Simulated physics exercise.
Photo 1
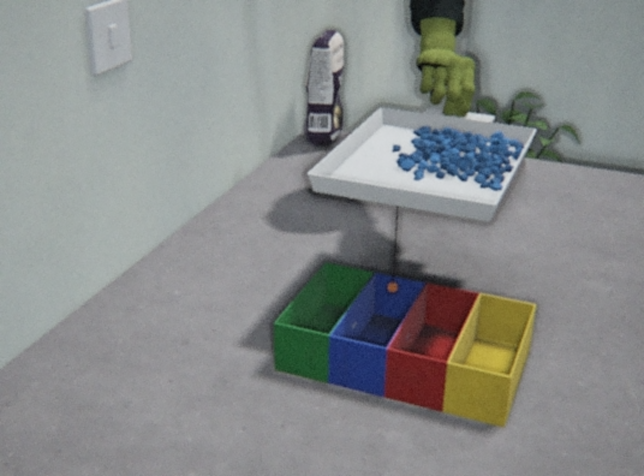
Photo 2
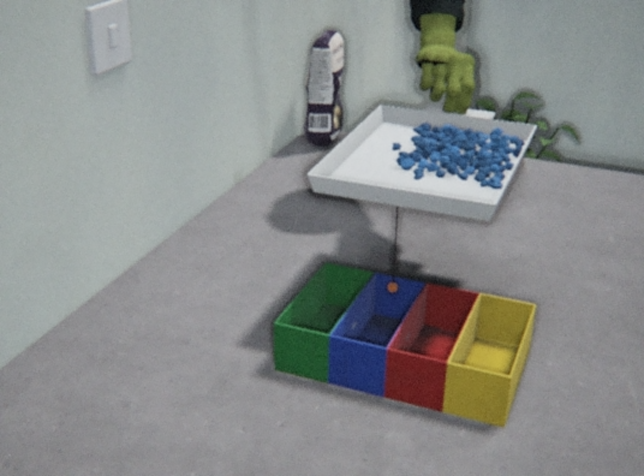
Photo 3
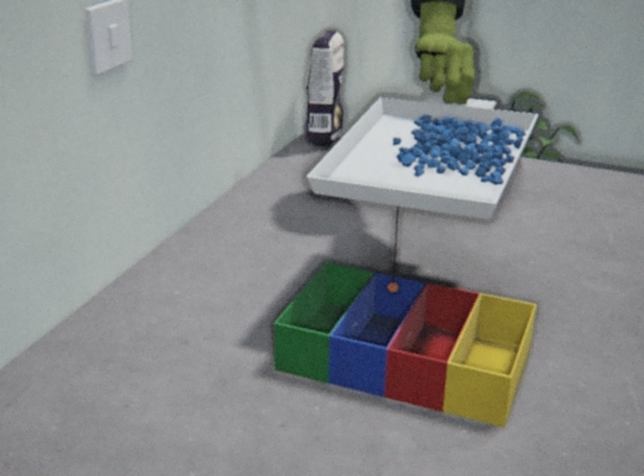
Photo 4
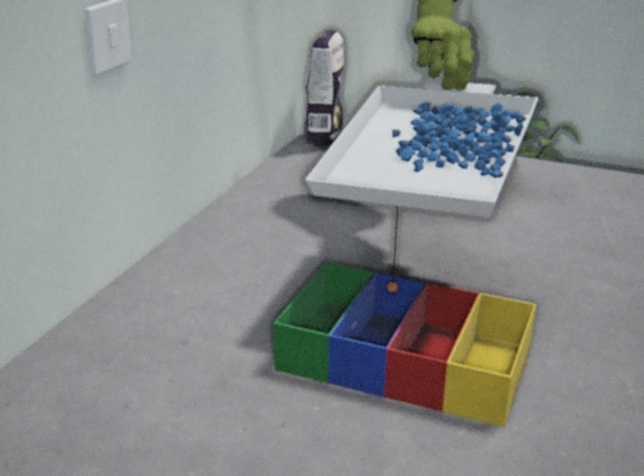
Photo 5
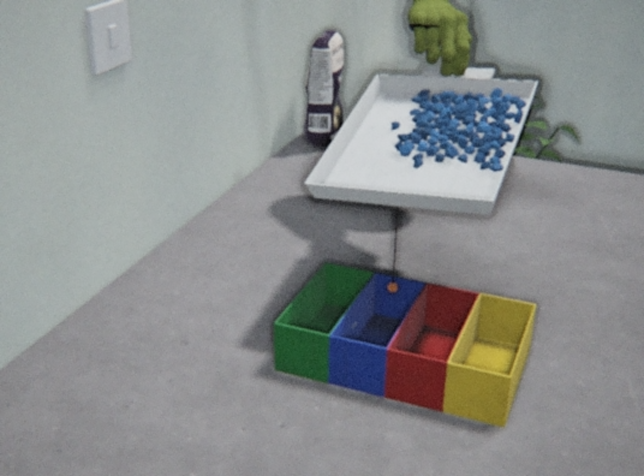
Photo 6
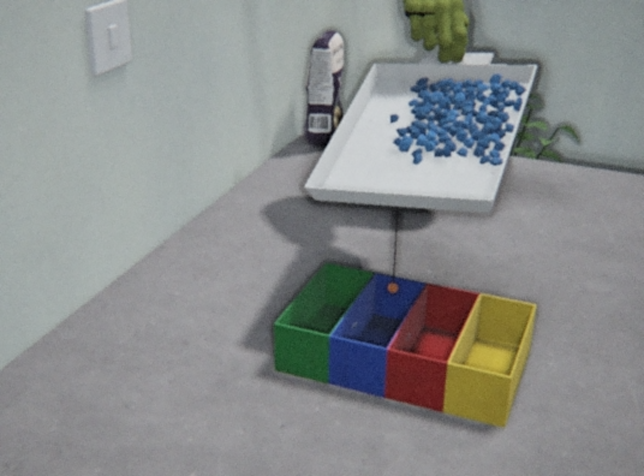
At the start, a green-gloved hand is by the far edge of a white tray of blue stones, above a box with green, blue, red and yellow cells. The hand and the tray's far edge rise steadily, steepening the tray, while its near edge dips slightly at the left corner and the stones stay bunched.
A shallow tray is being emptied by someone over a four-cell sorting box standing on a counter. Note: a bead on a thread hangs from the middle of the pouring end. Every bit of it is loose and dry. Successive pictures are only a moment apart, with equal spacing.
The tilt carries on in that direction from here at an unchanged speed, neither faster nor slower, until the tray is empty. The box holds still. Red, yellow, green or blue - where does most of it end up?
Most of it ends up in green.
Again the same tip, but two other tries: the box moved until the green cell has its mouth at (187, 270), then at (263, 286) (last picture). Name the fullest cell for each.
The yellow one, and then that blue cell.
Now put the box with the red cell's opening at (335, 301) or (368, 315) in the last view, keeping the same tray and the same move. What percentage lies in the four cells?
You'd get near 100 percent first and near 100 percent next.
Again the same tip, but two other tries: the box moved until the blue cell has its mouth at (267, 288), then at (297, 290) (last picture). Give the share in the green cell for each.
First placement: Some 0 %; second placement: Some 0 %.
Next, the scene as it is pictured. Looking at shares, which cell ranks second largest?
Ranked second: Blue.
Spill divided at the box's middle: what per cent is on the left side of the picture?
Around 100 percent of the pieces.
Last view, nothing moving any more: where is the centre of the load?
Close to (320, 342), more or less.
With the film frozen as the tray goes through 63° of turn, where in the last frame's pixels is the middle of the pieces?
Around (360, 189).
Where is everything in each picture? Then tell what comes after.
The first frame shows corners of the pouring end at (315, 172) and (491, 201), level; middle of the load at (455, 153), aquarium stones; bead on its thread at (393, 287); green cell at (302, 348); blue cell at (357, 361); red cell at (416, 375); yellow cell at (477, 390).
The second frame shows corners of the pouring end at (315, 173) and (491, 201), level; middle of the load at (455, 150).
The third frame shows corners of the pouring end at (314, 175) and (491, 200), tipped barely, lowest at the left corner; middle of the load at (456, 144).
The fourth frame shows corners of the pouring end at (313, 178) and (489, 198), tipped a little, lowest at the left corner; middle of the load at (455, 133).
The fifth frame shows corners of the pouring end at (312, 181) and (488, 197), tipped a little, lowest at the left corner; middle of the load at (455, 123).
The sixth frame shows corners of the pouring end at (312, 184) and (487, 196), tipped clearly, lowest at the left corner; middle of the load at (454, 114); green cell at (302, 349); blue cell at (358, 362); red cell at (416, 376); yellow cell at (477, 390).
Soon after the last picture, tray tipped steeply; nearly all on the tray; a small part falling or outside the box.
A little later, tray tipped past a quarter turn; about a quarter on the tray; about a third in the green cell; a small part in the blue cell; a stray few in the red cell; about a quarter falling or outside the box.
Later still, tray tipped past a quarter turn; about two thirds in the green cell; about a quarter in the blue cell; a stray few in the red cell; about a quarter falling or outside the box.
At rest, tray tipped past a quarter turn; about two thirds in the green cell; about a quarter in the blue cell; a stray few in the red cell; none in the yellow cell; about a quarter outside the box.
